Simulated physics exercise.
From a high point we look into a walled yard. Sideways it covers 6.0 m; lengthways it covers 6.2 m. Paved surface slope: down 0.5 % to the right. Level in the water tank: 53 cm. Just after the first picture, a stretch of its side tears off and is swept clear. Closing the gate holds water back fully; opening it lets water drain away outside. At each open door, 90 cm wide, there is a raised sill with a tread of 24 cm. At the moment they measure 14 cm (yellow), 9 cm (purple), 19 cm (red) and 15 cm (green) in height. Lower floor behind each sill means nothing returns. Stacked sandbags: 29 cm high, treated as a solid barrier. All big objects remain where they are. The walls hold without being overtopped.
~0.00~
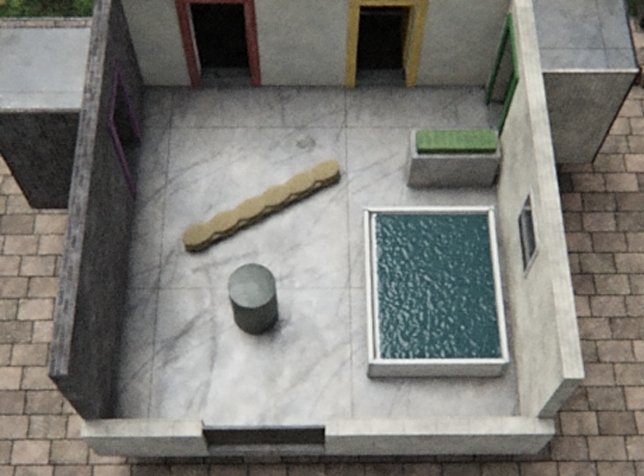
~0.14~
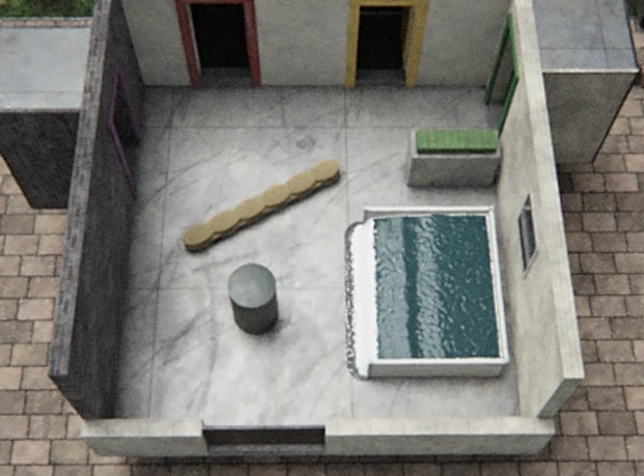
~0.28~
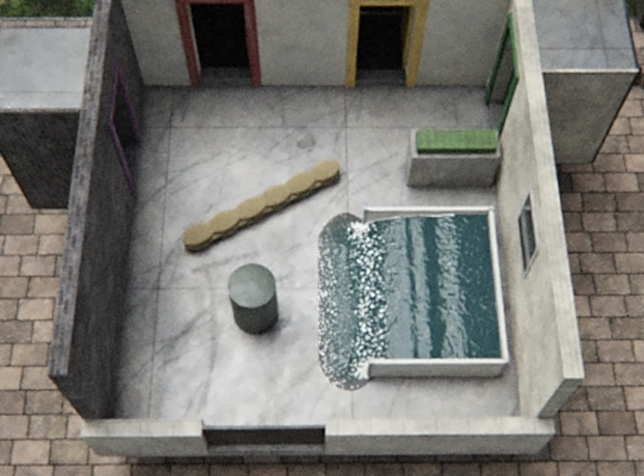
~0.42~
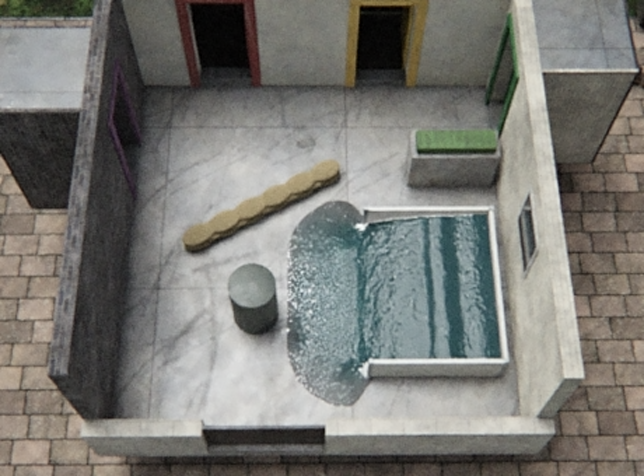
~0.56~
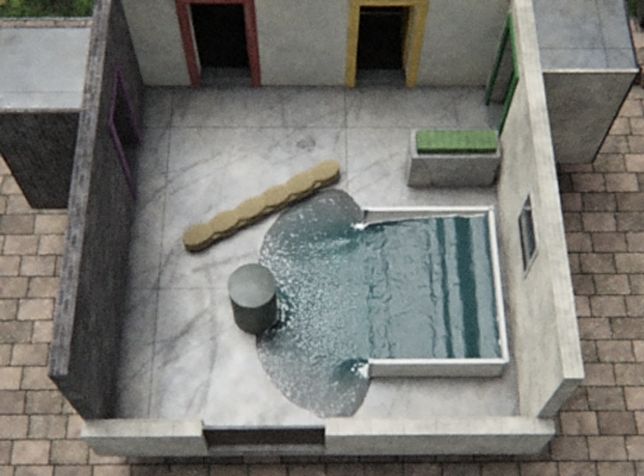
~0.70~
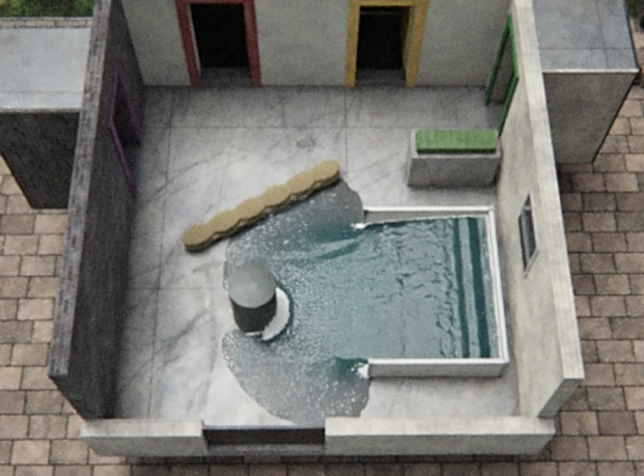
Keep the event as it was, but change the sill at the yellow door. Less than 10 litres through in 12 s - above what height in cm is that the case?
Above about 5.5 cm.
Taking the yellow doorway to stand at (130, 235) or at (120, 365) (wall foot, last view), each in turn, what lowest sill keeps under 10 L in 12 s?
Roughly 10.5 and 27 cm.
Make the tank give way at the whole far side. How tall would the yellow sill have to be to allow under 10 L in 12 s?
A height of around 17 cm.
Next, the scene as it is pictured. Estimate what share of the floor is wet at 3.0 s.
Around 50 per cent of the free floor.
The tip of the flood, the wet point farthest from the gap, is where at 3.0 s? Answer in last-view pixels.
Roughly at (140, 141) in the last view.
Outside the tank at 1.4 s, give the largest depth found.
About 34 cm.
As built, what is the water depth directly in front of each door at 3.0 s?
Yellow door 0 cm, purple door 2 cm, red door 0 cm, green door 0 cm.
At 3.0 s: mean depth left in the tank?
On average, around 12 cm.
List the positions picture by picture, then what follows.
The water tank at (433, 284) is whole and still, 53 cm deep; the yellow door at (384, 49) is dry, in the first frame.
The front is at (355, 370), 0.2 m from the gap at (369, 294); 0.4 m2 of floor is wet, 53 cm left at the back, in the second frame.
Water pours out at (369, 295) and has run 0.7 m, to (327, 366); about 10 cm deep outside, 53 cm at the back, in the third frame.
The gap is at (369, 295), the front 1.1 m out at (295, 359); the back of the water tank holds 53 cm, in the fourth frame.
The gap is at (369, 295), the front 1.6 m out at (263, 348); the back of the water tank holds 51 cm, in the fifth frame.
Water pours out at (369, 295) and has run 2.2 m, to (228, 348); about 7 cm deep outside, 45 cm at the back; 2.2 m in a straight line remain to the yellow door at (384, 49), in the sixth frame.
After 1.4 s water covers 35 % of the floor, deepest (34 cm) near (287, 318); it has not reached the yellow door.
After 3.0 s water covers 50 % of the floor, deepest (36 cm) near (113, 434); it has not reached the yellow door.
After 12.0 s water covers 95 % of the floor, deepest (14 cm) near (484, 88); 10 cm at the yellow door, 0 litres in over its 14 cm sill.
At the yellow door as built, the water arrived by 4.8 s and peaked near 10 cm at 12.0 s.
Run again over the same 12 s with other heights there, 14 litres in over 5 cm, 6 litres over 6 cm. The limit of 10 litres is kept from about 5.5 cm up.
